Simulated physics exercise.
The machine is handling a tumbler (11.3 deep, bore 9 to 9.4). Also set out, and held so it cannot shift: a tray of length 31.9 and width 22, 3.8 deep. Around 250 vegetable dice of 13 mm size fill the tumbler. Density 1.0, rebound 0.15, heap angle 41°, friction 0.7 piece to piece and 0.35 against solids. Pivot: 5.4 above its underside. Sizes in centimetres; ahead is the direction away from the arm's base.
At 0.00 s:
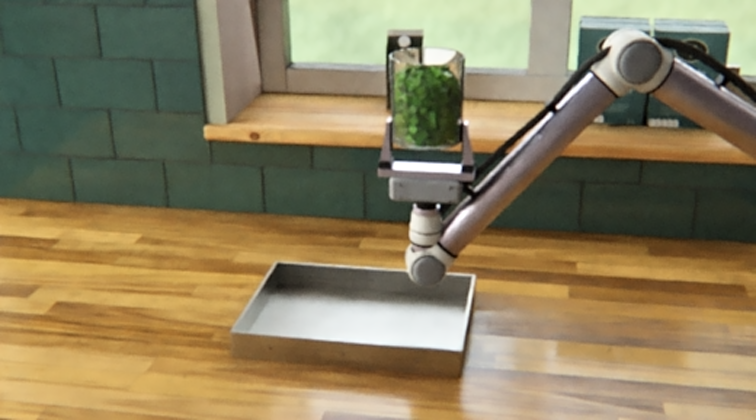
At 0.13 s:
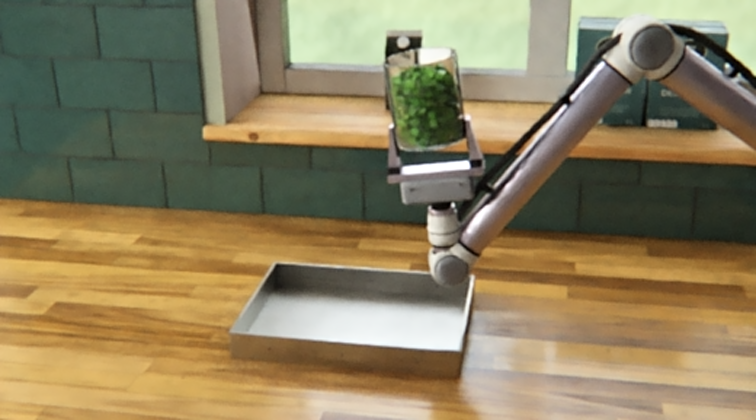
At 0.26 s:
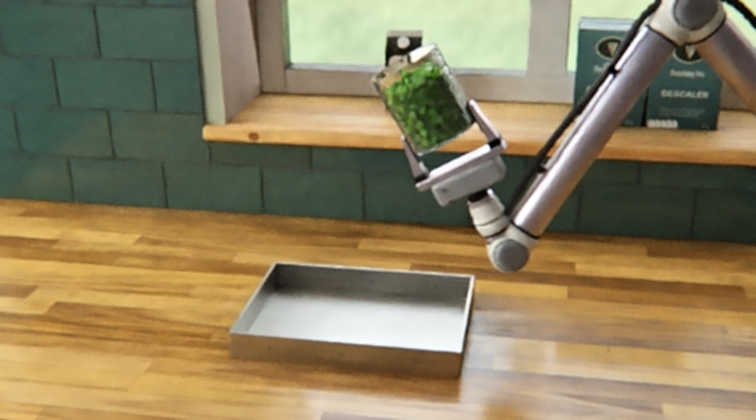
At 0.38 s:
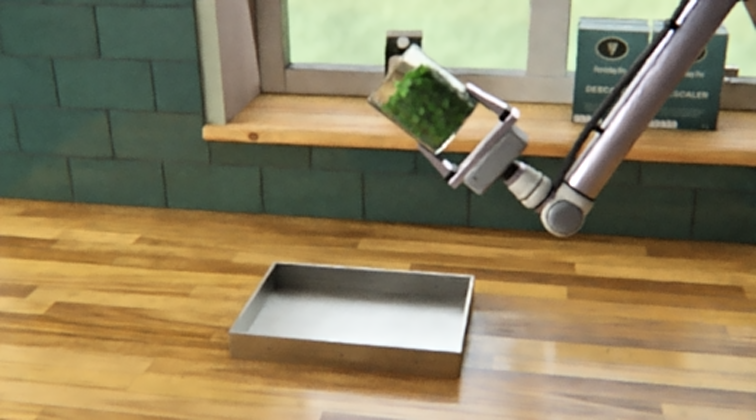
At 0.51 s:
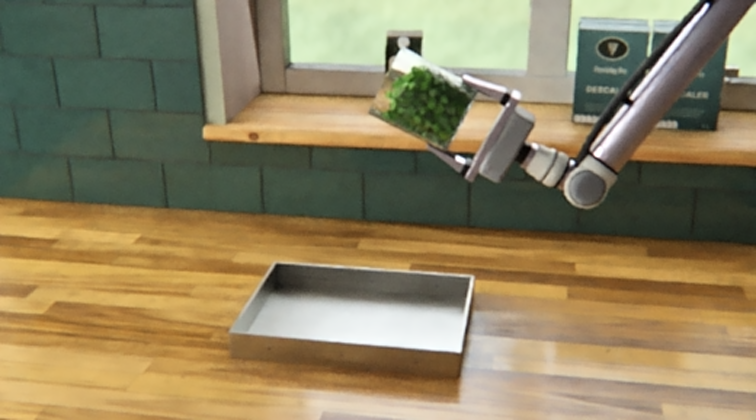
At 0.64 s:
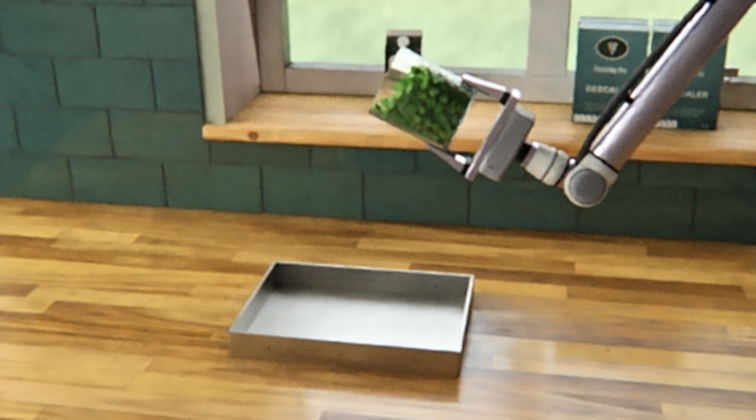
Robotic arm tilting a clear tumbler of diced green vegetables leftward above a metal tray on a wooden counter, then holding it steeply angled.
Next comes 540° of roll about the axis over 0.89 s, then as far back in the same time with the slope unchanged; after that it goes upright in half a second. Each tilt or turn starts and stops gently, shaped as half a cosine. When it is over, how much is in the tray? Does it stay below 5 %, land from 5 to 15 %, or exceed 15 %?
It stays below 5 %.
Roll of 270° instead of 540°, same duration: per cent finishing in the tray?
It would be near 0 per cent.
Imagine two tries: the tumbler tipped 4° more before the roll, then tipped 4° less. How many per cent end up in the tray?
The first try gives around 0 percent, the second around 0 percent.
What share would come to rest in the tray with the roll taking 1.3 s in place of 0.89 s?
Then roughly 0 %.
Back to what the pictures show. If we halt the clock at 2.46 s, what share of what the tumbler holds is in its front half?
50 in a hundred, more or less.
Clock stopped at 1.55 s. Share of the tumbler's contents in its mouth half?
Looks like around 40 per cent to me.
By 1.55 s, tipped 64°, highest piece 39 above the table; 251 in the tumbler.
By 2.46 s, tipped 63°, highest piece 39 above the table; 250 in the tumbler, 1 in the tray.
By 3.12 s, upright, highest piece 41 above the table; 250 in the tumbler, 1 in the tray.
By 3.82 s, upright, highest piece 41 above the table; 250 in the tumbler, 1 in the tray.
Final count, 250 in the tumbler, 1 in the tray. That is 0 % in the tray.
